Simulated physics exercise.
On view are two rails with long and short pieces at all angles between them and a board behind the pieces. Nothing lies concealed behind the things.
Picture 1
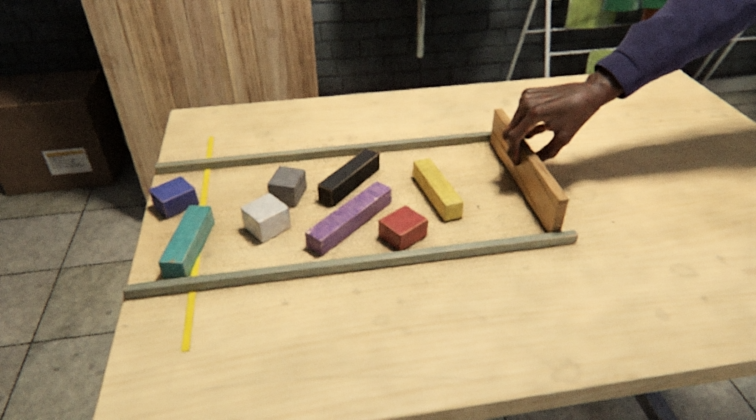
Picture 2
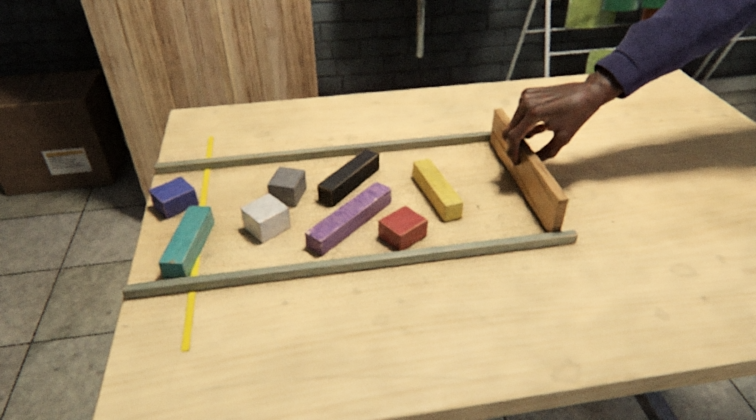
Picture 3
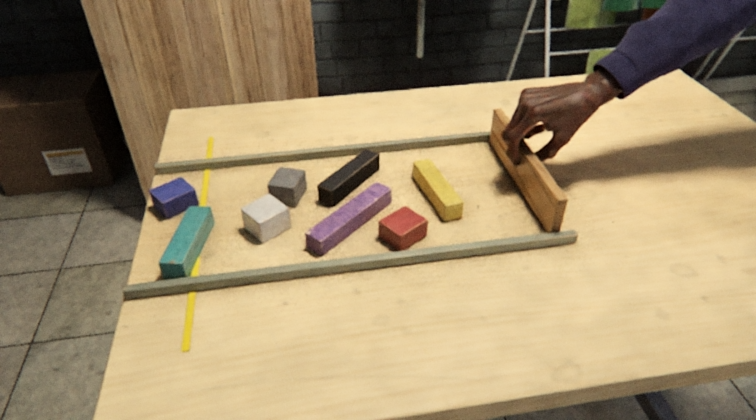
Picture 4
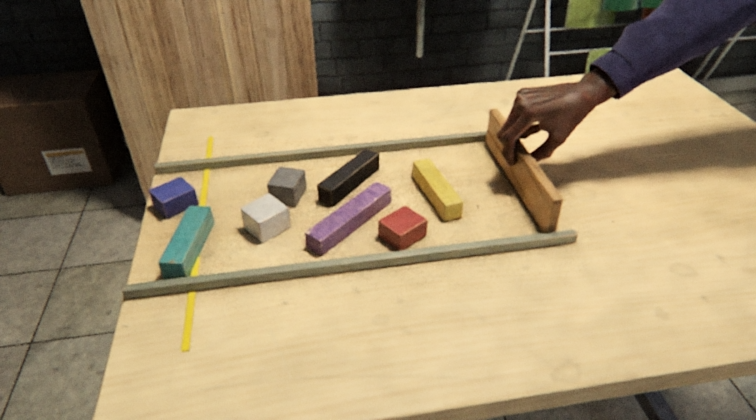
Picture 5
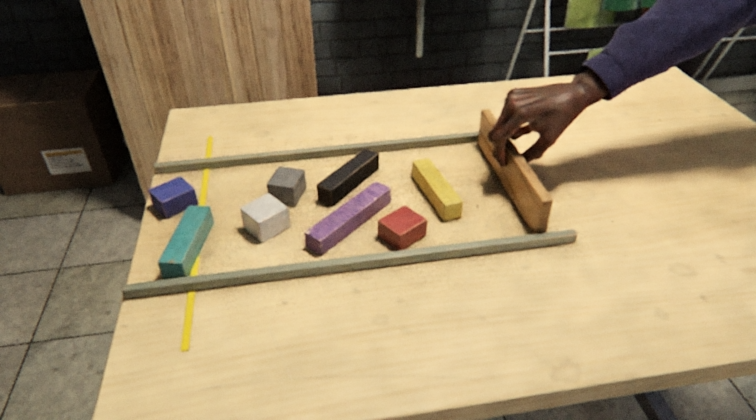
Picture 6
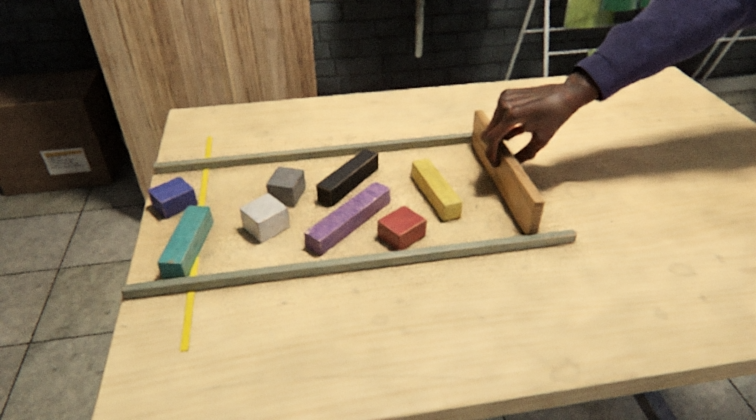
A dark-skinned hand in a purple-blue sleeve grips an upright wooden board at the right of a pale wooden table, seen from above at an angle in a tiled room. Between two grey rails lie blue, turquoise, white, grey, black, purple, red and yellow blocks, with yellow tape near the left end. The hand slides the board slightly left, touching no blocks, while they and the view stay still.
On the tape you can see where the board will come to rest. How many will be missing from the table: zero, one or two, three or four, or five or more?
Most likely, three or possibly four will tumble down.
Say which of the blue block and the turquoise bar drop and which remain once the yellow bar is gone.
Looking at each, the blue block drops away and the turquoise bar drops away.
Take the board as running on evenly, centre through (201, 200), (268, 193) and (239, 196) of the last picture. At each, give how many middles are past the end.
Taking the three positions in turn, the counts come to 3, 0 and 0.
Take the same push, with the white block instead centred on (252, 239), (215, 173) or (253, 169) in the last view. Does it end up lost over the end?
Per position, it does not stay / does not stay / is not dislodged.
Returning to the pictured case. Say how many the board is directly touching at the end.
Contact count: 3.
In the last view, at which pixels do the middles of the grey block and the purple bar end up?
One ends up near (158, 176) and the other near (153, 242).
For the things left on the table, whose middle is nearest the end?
Answer - the grey block.
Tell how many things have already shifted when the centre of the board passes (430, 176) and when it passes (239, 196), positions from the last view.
At that stage 1; at the next, 8.
Soon after, none off yet; blue block at rest near (173, 197); turquoise bar at rest near (187, 241); white block at rest near (265, 218).
Then, none off yet; blue block at rest near (173, 197); turquoise bar at rest near (187, 241); white block moving near (253, 218).
Further on, none off yet; blue block moving near (169, 198); turquoise bar moved a little near (152, 244); white block moved well along near (181, 219).
At rest, the number that fall off is three or four; fallen, white block, turquoise bar and blue block.
